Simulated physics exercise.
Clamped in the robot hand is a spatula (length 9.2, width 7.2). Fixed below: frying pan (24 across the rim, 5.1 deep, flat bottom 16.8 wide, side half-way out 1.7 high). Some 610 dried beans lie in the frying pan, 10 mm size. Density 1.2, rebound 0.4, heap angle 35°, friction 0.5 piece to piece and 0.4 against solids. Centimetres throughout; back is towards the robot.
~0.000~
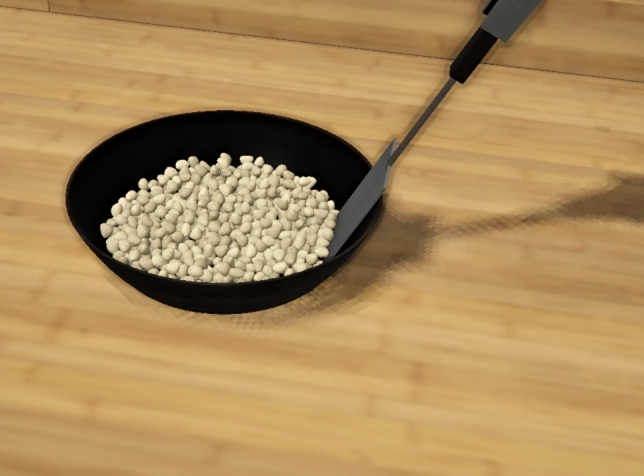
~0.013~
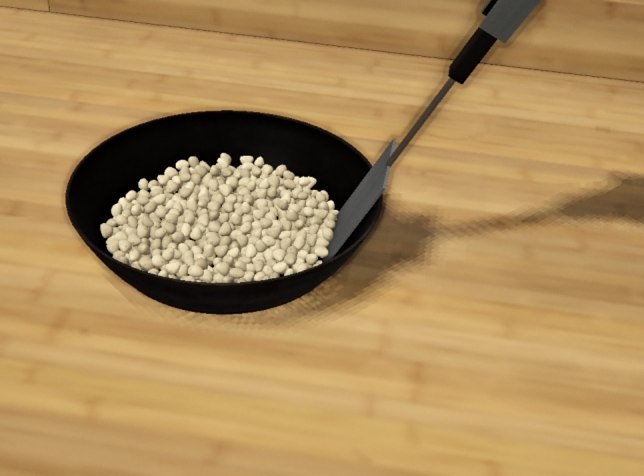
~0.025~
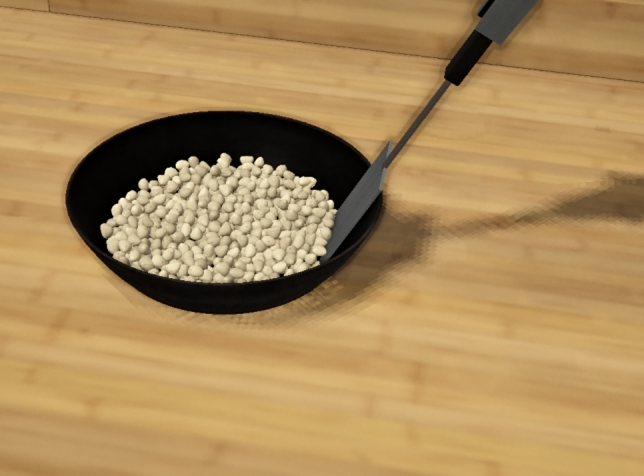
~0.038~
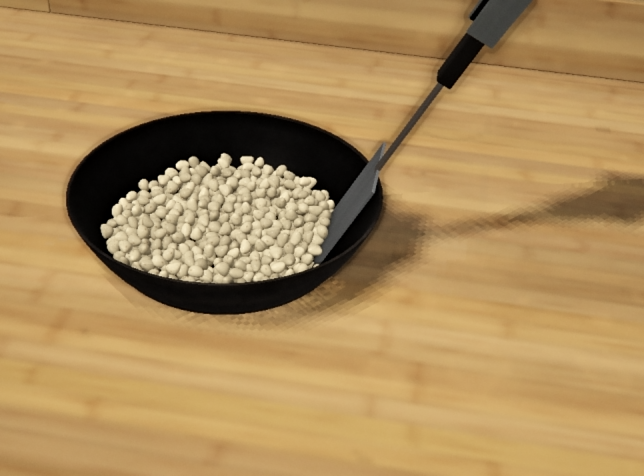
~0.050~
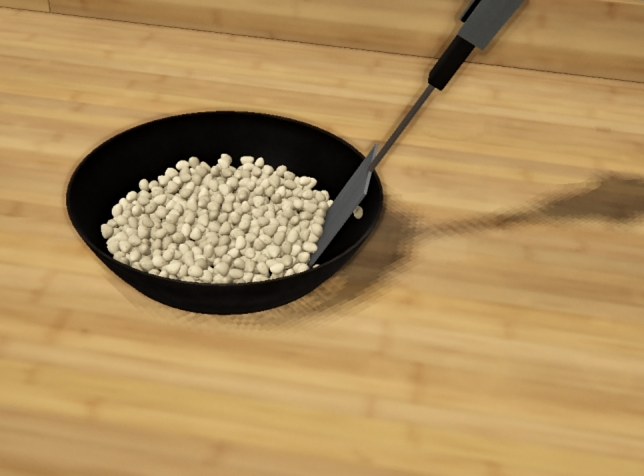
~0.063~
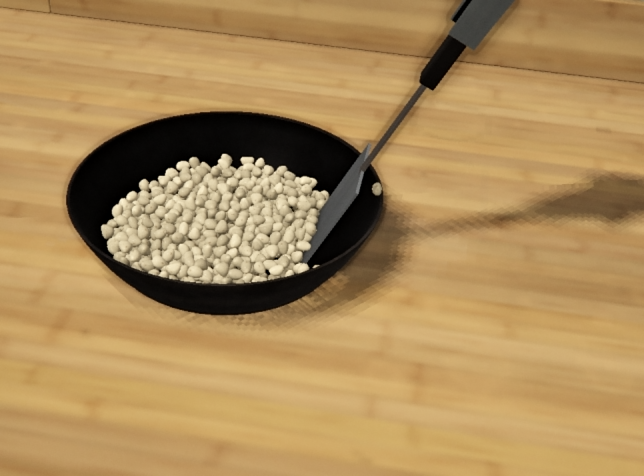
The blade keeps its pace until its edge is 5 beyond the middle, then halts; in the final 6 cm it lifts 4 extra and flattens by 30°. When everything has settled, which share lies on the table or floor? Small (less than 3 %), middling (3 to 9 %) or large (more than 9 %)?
On the table or floor the share is small, less than 3 %.
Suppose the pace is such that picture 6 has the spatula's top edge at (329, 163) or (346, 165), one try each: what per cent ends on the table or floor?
Some 5 and 0 per cent.
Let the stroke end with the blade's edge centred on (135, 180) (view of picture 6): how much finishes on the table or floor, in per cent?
About 0 per cent.
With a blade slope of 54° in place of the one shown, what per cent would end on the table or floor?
Then about 0 per cent.
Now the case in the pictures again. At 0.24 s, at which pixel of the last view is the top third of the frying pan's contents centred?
Near (163, 199).
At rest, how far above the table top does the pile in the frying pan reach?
Some 5.0 cm.
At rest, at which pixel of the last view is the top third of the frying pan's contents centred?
Around (148, 197).
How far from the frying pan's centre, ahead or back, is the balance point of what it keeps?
Some 3.5 cm ahead.
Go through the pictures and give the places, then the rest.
Spatula top edge at (391, 162), sloping 63°; upper third of the load around (228, 218), from x 105 to 335, top at y 160; 611 in the frying pan, in the first frame.
Spatula top edge at (390, 162), sloping 63°; upper third of the load around (228, 218), from x 110 to 335, top at y 160, in the second frame.
Spatula top edge at (386, 164), sloping 63°; upper third of the load around (228, 217), from x 110 to 330, top at y 160, in the third frame.
Spatula top edge at (379, 166), sloping 63°; upper third of the load around (230, 220), from x 110 to 330, top at y 160, in the fourth frame.
Spatula top edge at (372, 168), sloping 63°; upper third of the load around (234, 219), from x 110 to 360, top at y 160, in the fifth frame.
Spatula top edge at (364, 167), sloping 63°; upper third of the load around (235, 217), from x 110 to 375, top at y 160; 611 in the frying pan, in the sixth frame.
After 0.15 s, sloping 63°, highest piece 35 above the table; 609 in the frying pan, 2 on the blade or in flight.
After 0.24 s, sloping 48°, highest piece 63 above the table; 609 in the frying pan, 2 on the blade or in flight.
After 0.49 s, sloping 33°, highest piece 98 above the table; 609 in the frying pan, 1 on the table or floor, 1 on the blade or in flight.
After 1.54 s, sloping 33°, highest piece 5 above the table; 609 in the frying pan, 2 on the table or floor.
At rest, 609 in the frying pan, 2 on the table or floor. That is 0 % on the table or floor.
